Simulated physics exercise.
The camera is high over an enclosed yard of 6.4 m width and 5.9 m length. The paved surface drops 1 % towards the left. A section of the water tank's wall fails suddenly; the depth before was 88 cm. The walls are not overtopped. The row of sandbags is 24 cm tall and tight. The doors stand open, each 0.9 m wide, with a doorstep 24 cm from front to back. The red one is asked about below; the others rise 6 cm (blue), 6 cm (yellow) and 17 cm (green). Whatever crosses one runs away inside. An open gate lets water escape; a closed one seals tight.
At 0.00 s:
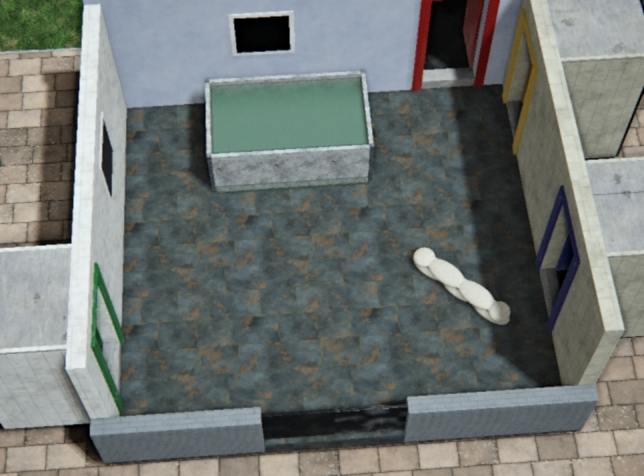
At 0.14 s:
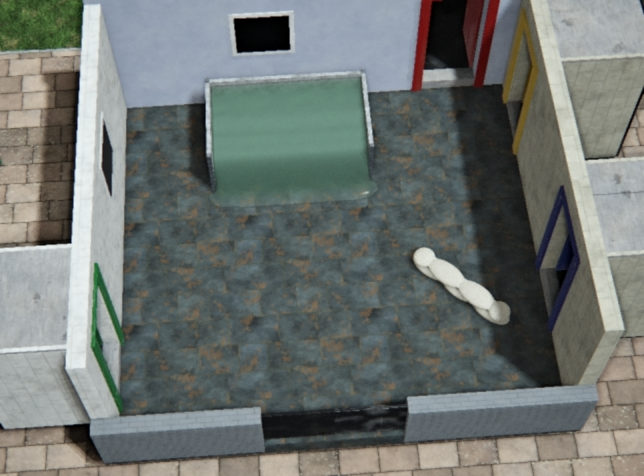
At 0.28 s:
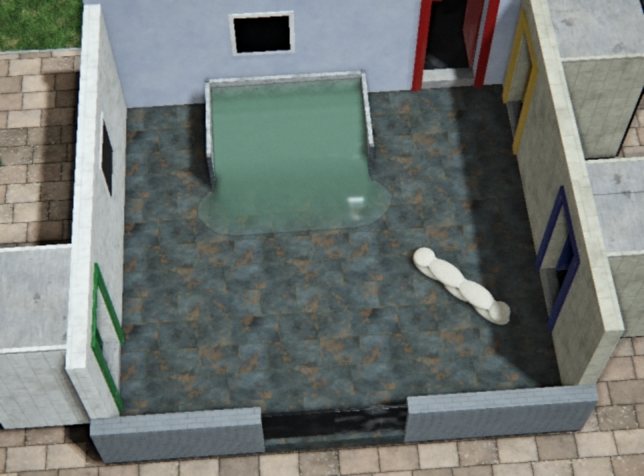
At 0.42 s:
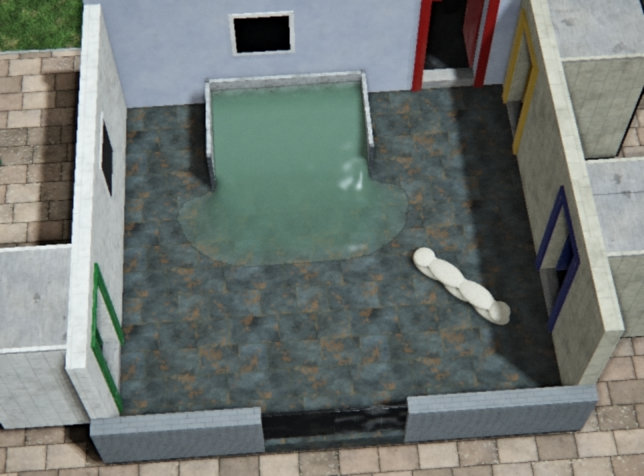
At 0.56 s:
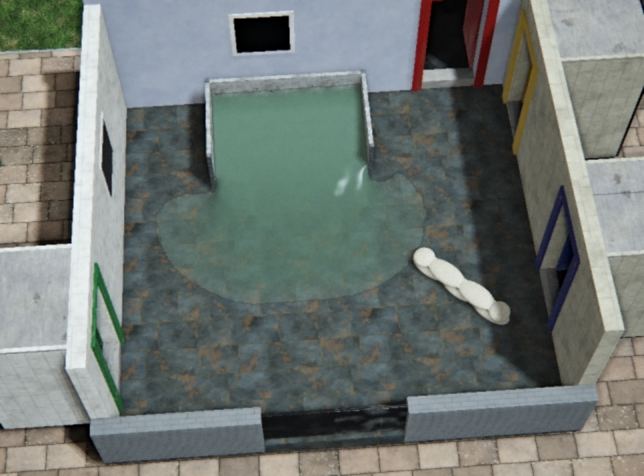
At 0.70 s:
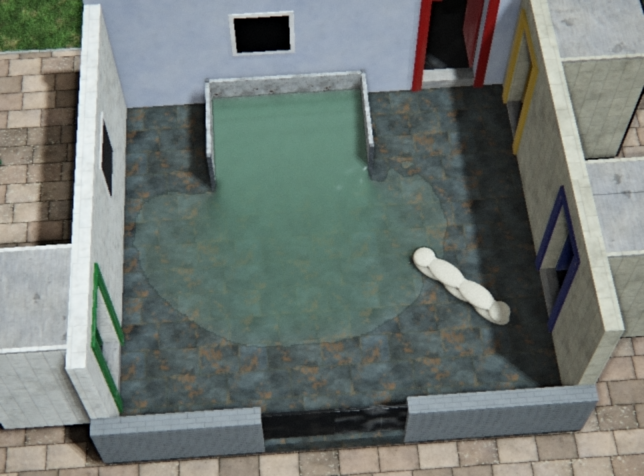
In this clip, the front wall of a raised tank of green water disappears in a walled yard, and the water pours onto the dark paving, spreading in a widening rounded pool that reaches a white twisted object.
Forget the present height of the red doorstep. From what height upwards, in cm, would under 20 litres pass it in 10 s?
It would have to be roughly 7 cm high.
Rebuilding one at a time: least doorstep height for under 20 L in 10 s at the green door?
Roughly 27 cm at green.
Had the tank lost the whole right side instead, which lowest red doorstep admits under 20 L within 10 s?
Then roughly 26 cm.
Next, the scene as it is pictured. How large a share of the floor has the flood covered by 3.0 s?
Near 70 per cent is wet.
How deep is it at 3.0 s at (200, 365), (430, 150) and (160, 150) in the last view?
In that order: 23, 0 and 0 cm.
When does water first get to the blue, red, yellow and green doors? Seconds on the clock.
Arrival: Blue 1.6 s, red 5.5 s, yellow 5.0 s, green 1.2 s.
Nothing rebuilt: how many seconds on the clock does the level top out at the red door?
Near 8.0 s.
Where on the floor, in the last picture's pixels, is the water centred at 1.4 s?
Near (294, 252).
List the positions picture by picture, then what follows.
The first picture shows still water, 88 cm deep, in the water tank at (288, 116); the red door at (453, 49) is dry.
In the second picture, water pours out at (291, 171) and has run 0.3 m, to (223, 204); about 7 cm deep outside, 88 cm at the back.
In the third picture, water pours out at (292, 174) and has run 0.8 m, to (235, 232); about 15 cm deep outside, 78 cm at the back.
In the fourth picture, water pours out at (292, 175) and has run 1.4 m, to (236, 262); about 14 cm deep outside, 75 cm at the back.
In the fifth picture, the gap is at (292, 176), the front 2.0 m out at (246, 299); the back of the water tank holds 70 cm.
In the sixth picture, the front is at (252, 341), 2.8 m from the gap at (292, 177); 10.2 m2 of floor is wet, 61 cm left at the back; the red door at (453, 49), 3.3 m from the gap, is still 2.2 m from the nearest water.
After 1.4 s water covers 60 % of the floor, deepest (44 cm) near (297, 426); it has not reached the red door.
After 3.0 s water covers 70 % of the floor, deepest (36 cm) near (120, 439); it has not reached the red door.
After 10.0 s water covers 95 % of the floor, deepest (18 cm) near (171, 249); 9 cm at the red door, 0 litres in over its 20 cm doorstep.
At the red door as built, the water arrived by 5.7 s and peaked near 12 cm at 8.2 s.
With a doorstep of 6 cm, 33 litres would have come in within the 10 s; with 8.5 cm, 10 litres. So under 20 litres takes about 7 cm.
